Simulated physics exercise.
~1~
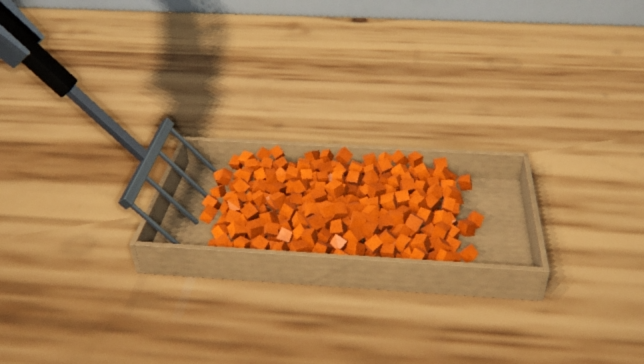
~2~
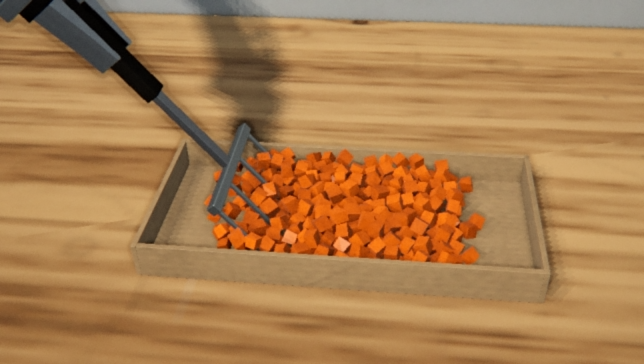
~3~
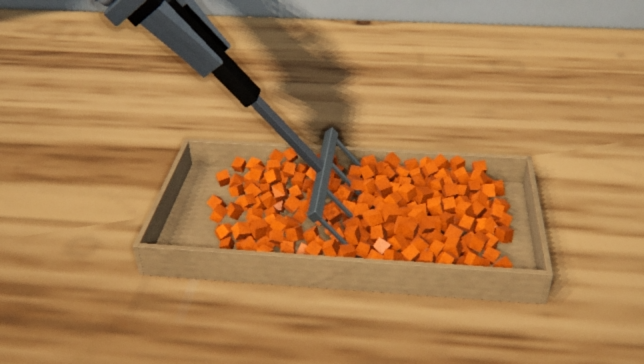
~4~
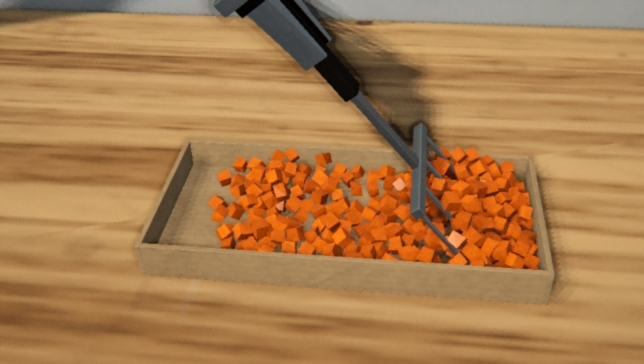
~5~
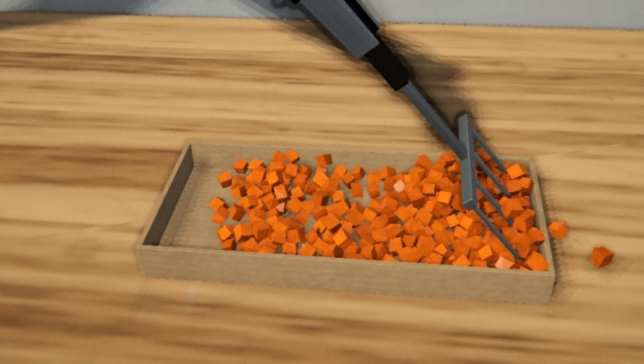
A robot's rake pushes orange cubes rightward across a tray, and two tumble out.
